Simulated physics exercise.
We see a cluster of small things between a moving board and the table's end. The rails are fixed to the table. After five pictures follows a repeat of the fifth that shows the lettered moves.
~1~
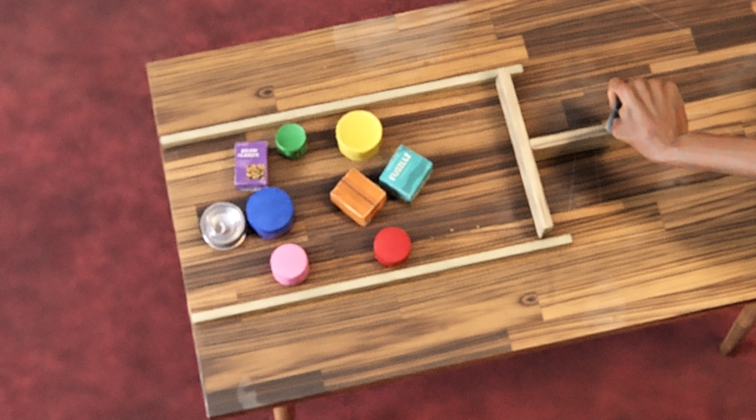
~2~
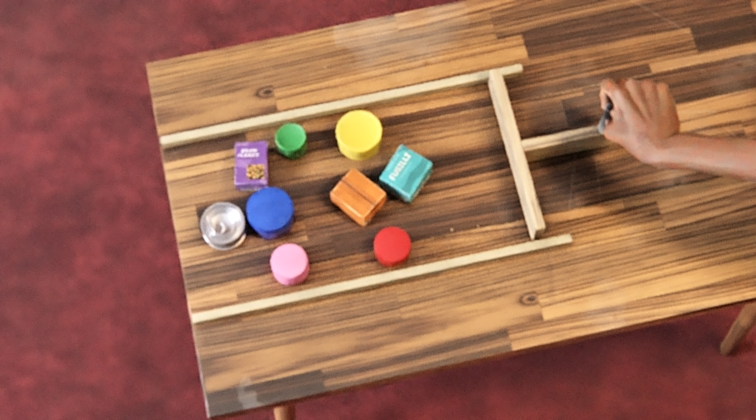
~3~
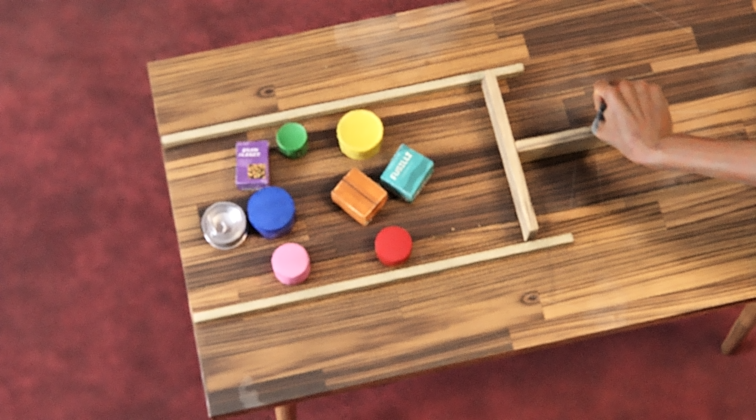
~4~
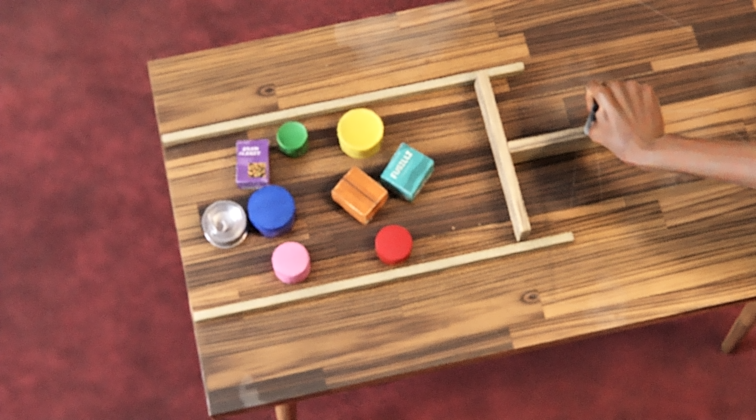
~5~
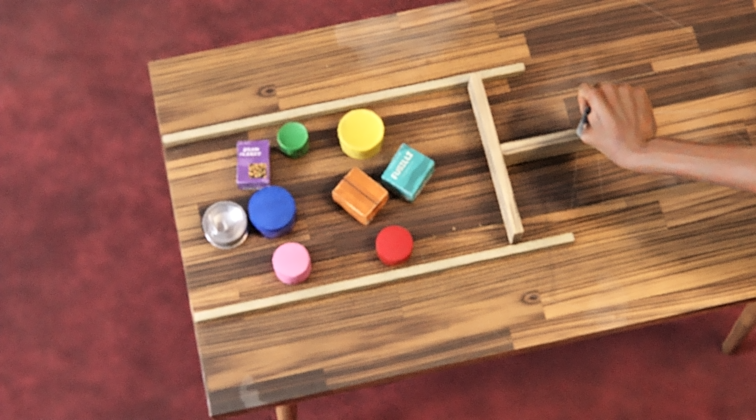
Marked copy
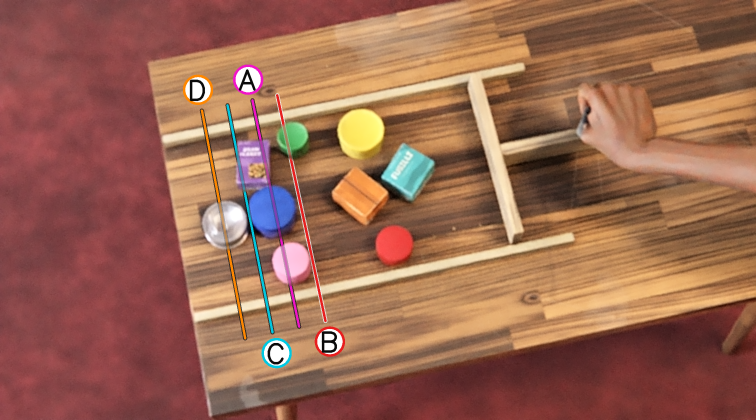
In this clip, a hand gripping a handle slides a wooden board slowly leftward between two wooden strips on a table, toward a cluster of small colourful pots, tins and boxes, which stay still and untouched.
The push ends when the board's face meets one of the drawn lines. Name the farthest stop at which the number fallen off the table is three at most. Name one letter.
The farthest such stop is C.
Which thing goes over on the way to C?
The grey tin.
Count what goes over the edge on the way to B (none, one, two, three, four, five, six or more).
In all, none.
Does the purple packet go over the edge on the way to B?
No.
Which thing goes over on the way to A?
The grey tin goes over.
On the marked copy, A at (275, 210); B at (301, 204); C at (249, 215); D at (223, 221).
Taking C. A third of the way, board (408, 169); orange box (348, 204); turquoise packet (373, 175).
Two thirds of the way, board (320, 187); grey tin (213, 227); purple packet (232, 168).
When it is over, board (251, 202); grey tin over the edge; purple packet (170, 183); one fallen.
As for the rest, A is within the limit but short; B is within the limit but short; D drops five.
